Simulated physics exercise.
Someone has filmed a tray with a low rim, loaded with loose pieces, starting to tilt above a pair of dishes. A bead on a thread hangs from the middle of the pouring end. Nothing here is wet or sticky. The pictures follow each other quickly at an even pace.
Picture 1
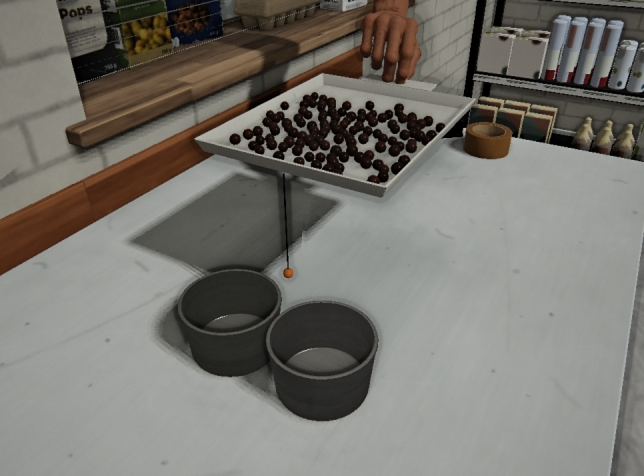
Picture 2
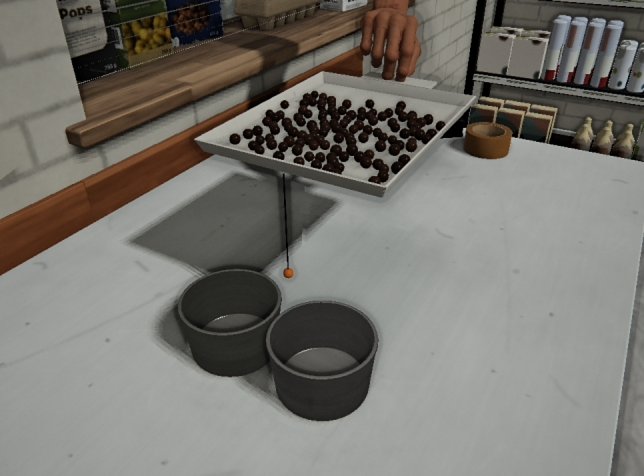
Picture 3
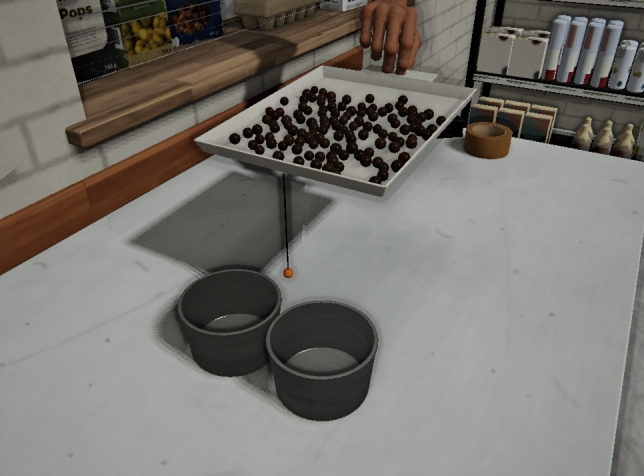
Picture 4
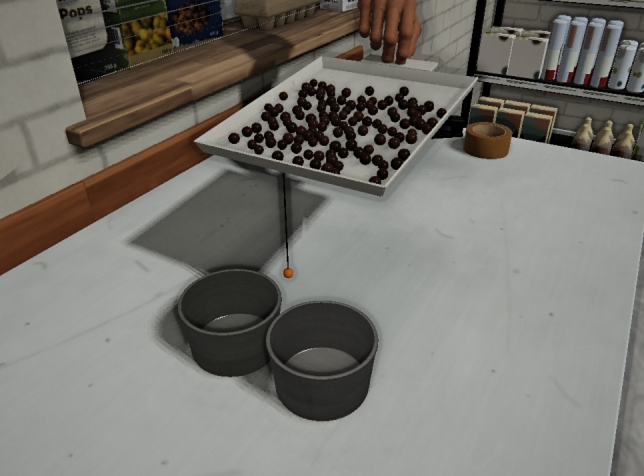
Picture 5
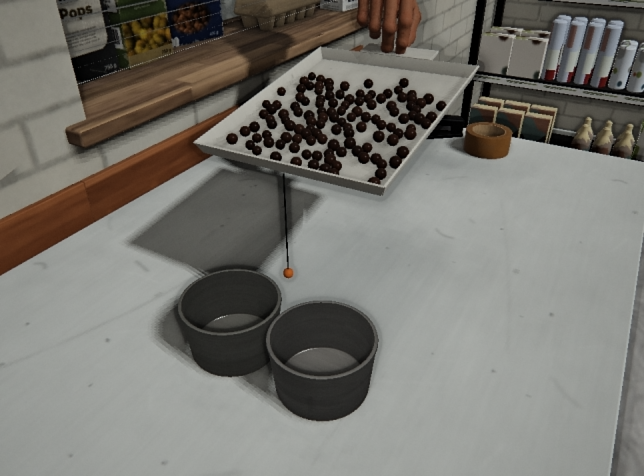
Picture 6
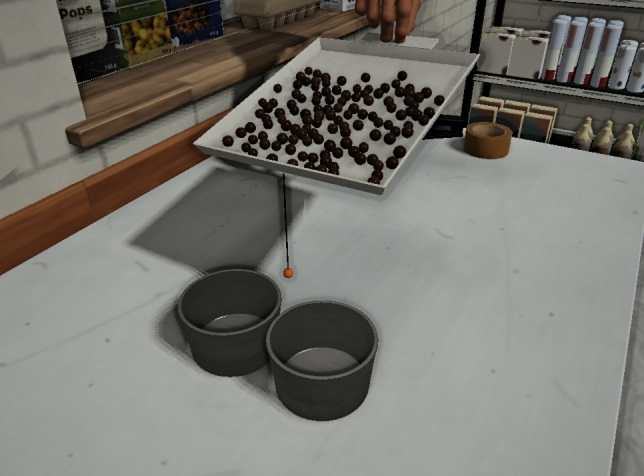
A white low-rimmed tray of dark brown chocolate balls hangs over a pale marble-like counter in a kitchen or shop, seen from slightly above. Two dark grey dishes sit below, an orange bead dangles on a thread behind them, and a wooden shelf and stocked racks stand beyond. The tray tilts slightly as the fingers at its far edge rise and the balls shift and spread, the camera still.
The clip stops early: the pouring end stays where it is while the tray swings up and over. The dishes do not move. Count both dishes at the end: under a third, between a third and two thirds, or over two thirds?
In the dishes lies more than two thirds of it.
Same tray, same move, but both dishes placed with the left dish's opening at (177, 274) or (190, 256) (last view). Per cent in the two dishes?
Near 80 % and 60 %.
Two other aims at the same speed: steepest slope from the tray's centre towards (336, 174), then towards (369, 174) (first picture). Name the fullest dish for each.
In turn: The right dish; the dish on the right.
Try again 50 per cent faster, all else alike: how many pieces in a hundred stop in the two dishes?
Near 70 %.
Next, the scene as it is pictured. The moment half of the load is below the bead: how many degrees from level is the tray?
Roughly 70°.
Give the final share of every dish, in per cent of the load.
About: Left dish 50, right dish 20 per cent.
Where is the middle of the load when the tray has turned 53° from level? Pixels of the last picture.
Close to (276, 149).
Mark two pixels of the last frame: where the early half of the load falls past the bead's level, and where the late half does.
Around (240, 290) and then (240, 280).
Shortly afterwards, tray tipped steeply; the bulk on the tray; only a few in the right dish; only a few outside both; a little in the air.
Next, tray tipped right over; near a quarter in the right dish; near half in the left dish; near a quarter outside both; only a few in the air.
Some moments later, tray tipped past a quarter turn; near a quarter in the right dish; near half in the left dish; near a quarter outside both.
In the end, tray tipped past a quarter turn; near a quarter in the right dish; near half in the left dish; near a quarter outside both.
